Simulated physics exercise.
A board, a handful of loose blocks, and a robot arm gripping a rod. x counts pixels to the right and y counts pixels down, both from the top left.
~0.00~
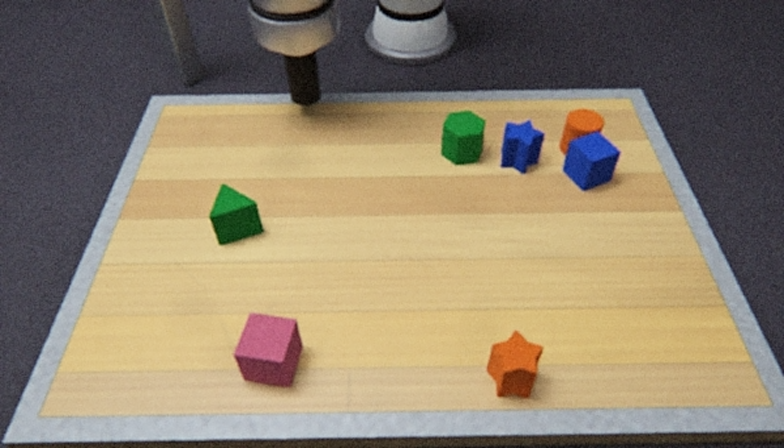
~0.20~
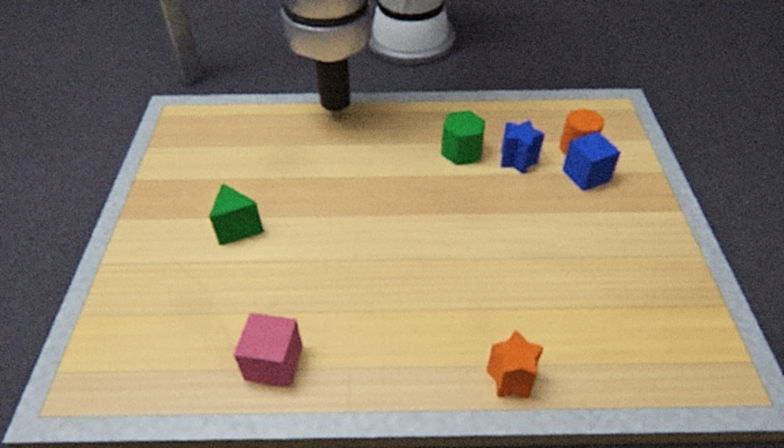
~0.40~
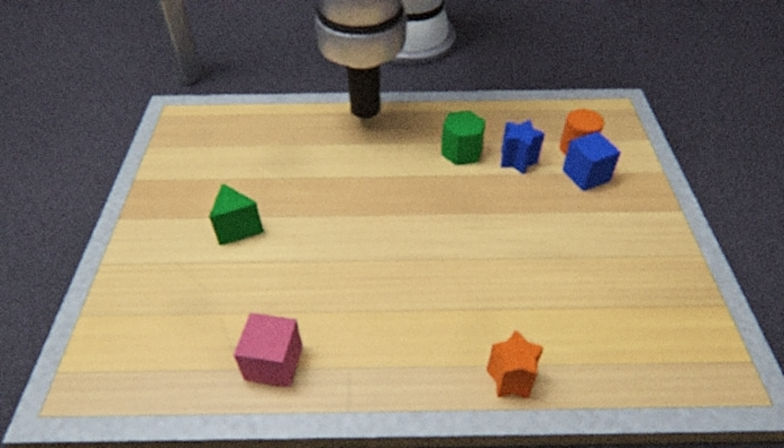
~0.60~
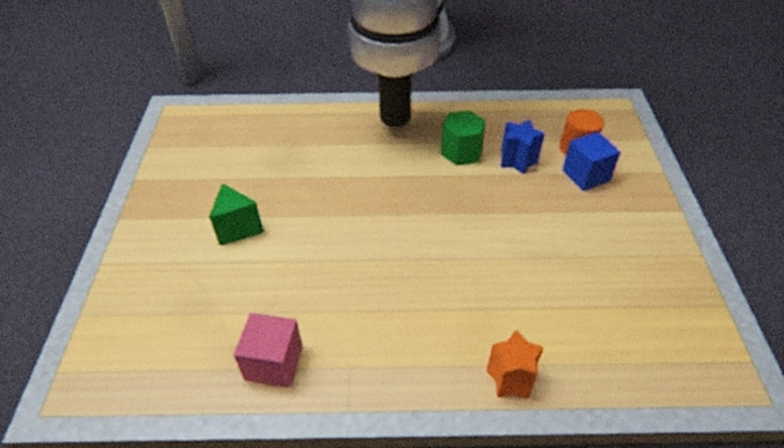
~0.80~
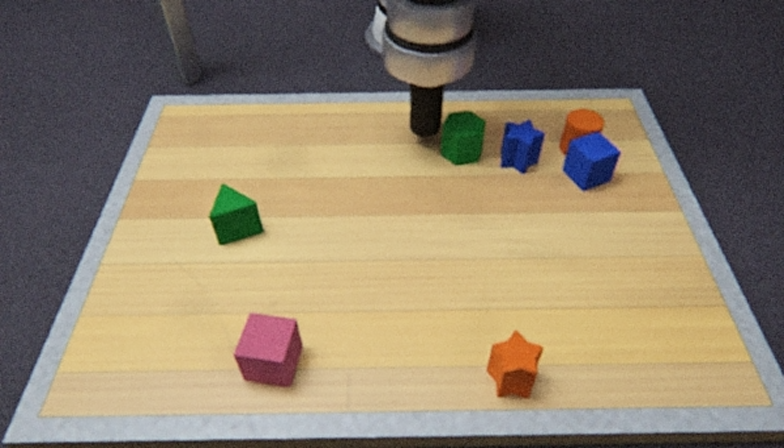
The footage shows a robot arm with a dark rod moving steadily right along the far side of a wooden board, drawing close to a green six-sided block, while the colored blocks scattered across the board remain still.
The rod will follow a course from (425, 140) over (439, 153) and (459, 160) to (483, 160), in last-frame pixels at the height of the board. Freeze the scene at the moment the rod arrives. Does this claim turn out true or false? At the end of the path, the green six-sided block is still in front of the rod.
The statement is true.
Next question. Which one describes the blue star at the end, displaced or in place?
From what I can tell, it won't keep its place.
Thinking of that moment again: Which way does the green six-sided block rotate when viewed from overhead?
Anticlockwise.
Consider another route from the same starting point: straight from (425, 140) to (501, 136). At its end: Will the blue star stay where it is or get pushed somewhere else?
At the end of the path, it will have moved.
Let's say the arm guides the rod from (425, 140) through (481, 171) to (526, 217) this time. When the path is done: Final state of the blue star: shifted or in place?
At the end of the path, it will have moved.
What follows on the original path. Halfway along, rod (449, 145); green six-sided block (488, 132), turned 25° anticlockwise.
At the end, rod (485, 146); green six-sided block (525, 134), turned 20° anticlockwise; blue star (563, 135); blue square block (600, 146).
